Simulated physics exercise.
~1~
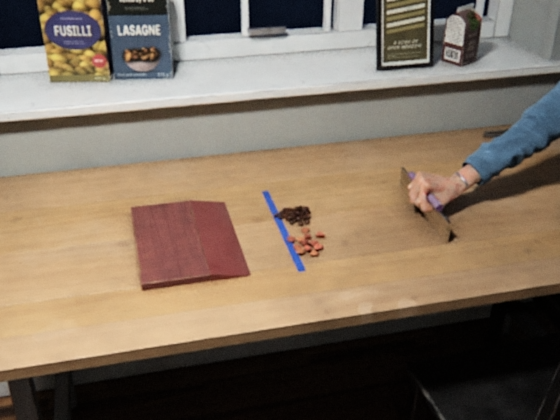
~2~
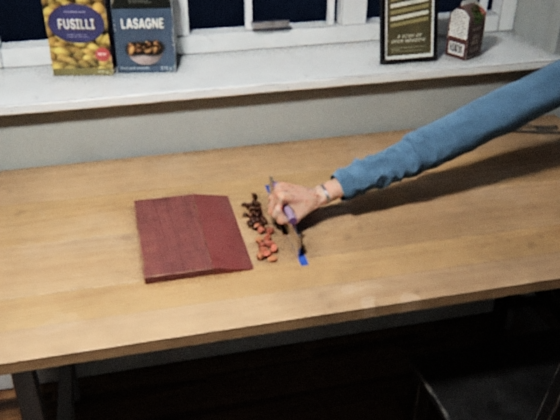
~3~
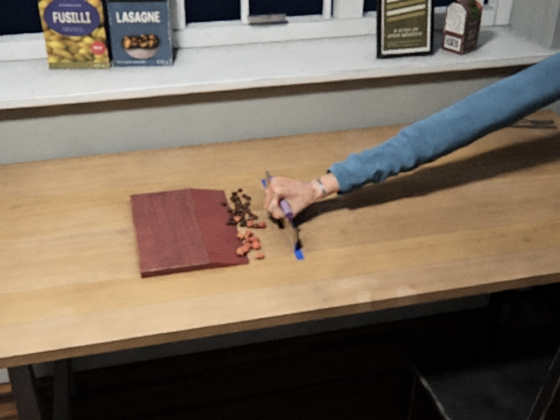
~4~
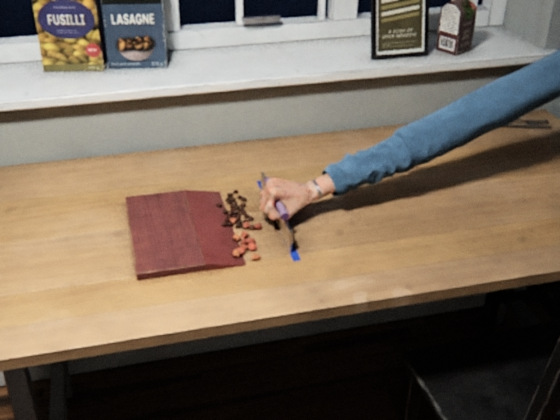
To begin with, a hand in a blue sleeve holds a scraper at the right of a wooden table, while two small piles, one dark brown and one reddish, lie near a strip of blue tape, to the right of a dark red slab with a sloping edge. The arm sweeps the scraper left, pushing both piles towards the slab. The scraper stops at the tape, and the loose bits slide on a little farther. At the end, the hand stays at the tape, with a few bits of each pile on the slope's edge and nearly all still short of it.
